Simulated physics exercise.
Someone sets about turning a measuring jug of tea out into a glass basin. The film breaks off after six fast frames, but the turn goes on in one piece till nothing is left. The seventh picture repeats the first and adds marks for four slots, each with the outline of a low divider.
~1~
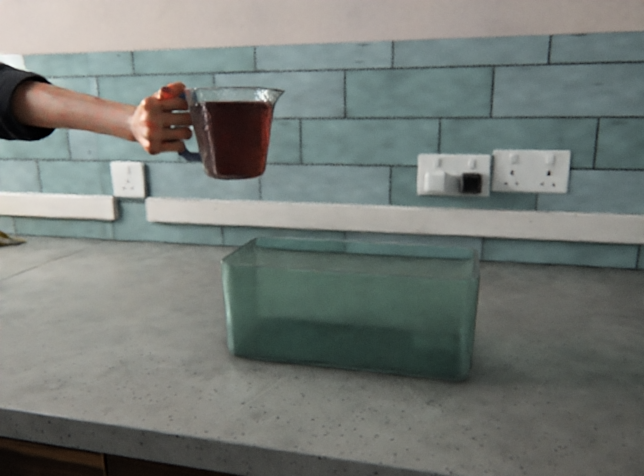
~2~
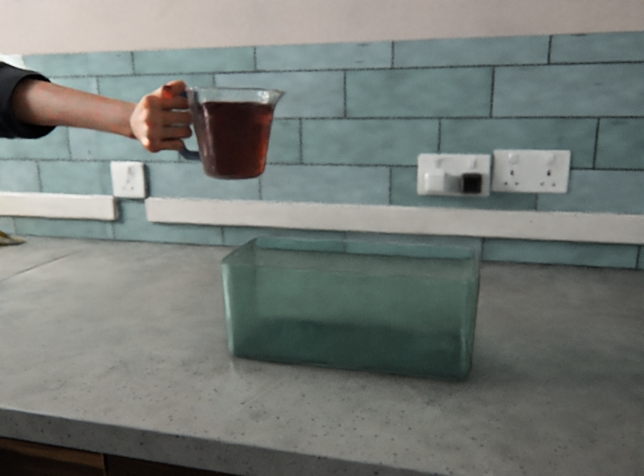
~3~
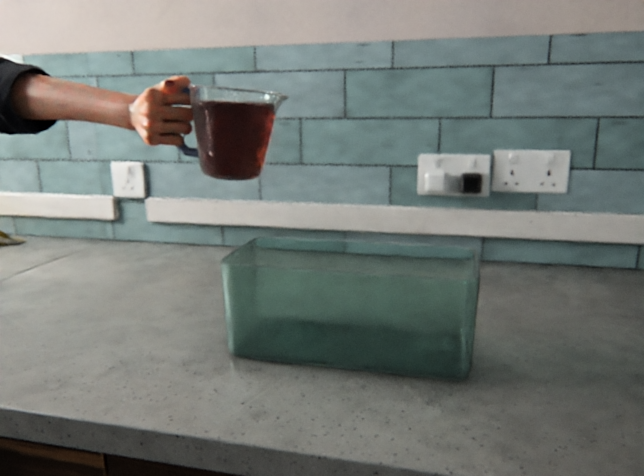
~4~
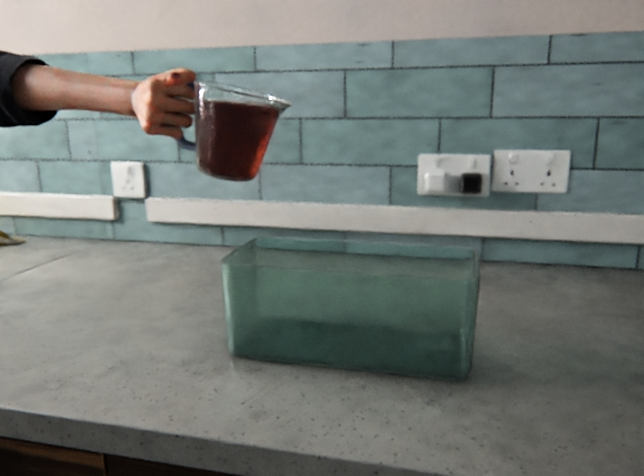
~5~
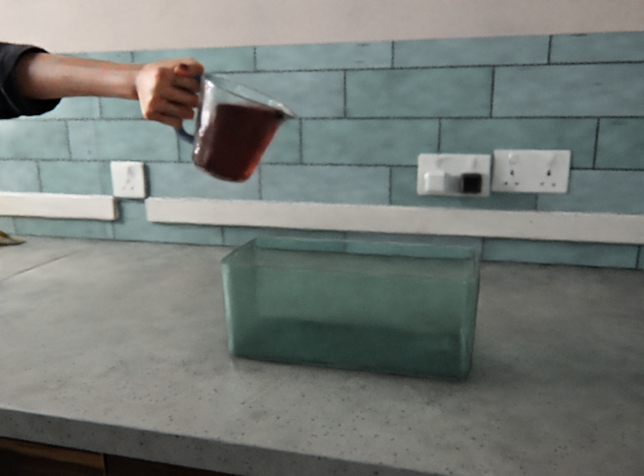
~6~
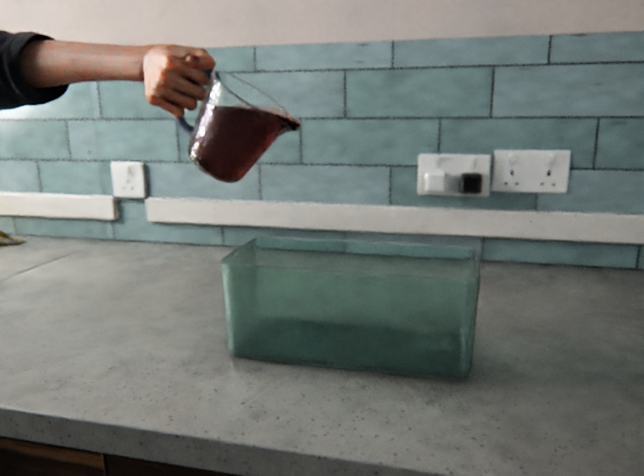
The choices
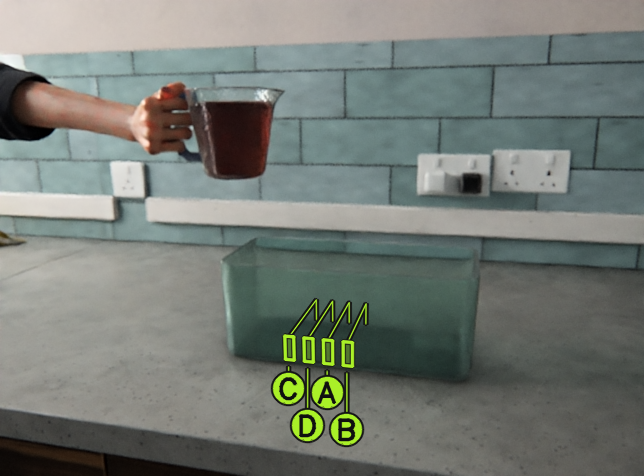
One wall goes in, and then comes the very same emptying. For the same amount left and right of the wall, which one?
A is best.
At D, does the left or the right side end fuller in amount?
More ends on the right.
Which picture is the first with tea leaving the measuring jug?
Picture 6.
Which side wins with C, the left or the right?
More ends on the right.
In lime, A at (327, 370); B at (346, 373); C at (288, 366); D at (307, 368).
If A is chosen, about 54 % ends left of the wall and 44 % right of it.
If B is chosen, about 79 % ends left of the wall and 17 % right of it; 4 % is lost outside.
If C is chosen, about 8 % ends left of the wall and 91 % right of it.
If D is chosen, about 15 % ends left of the wall and 84 % right of it.
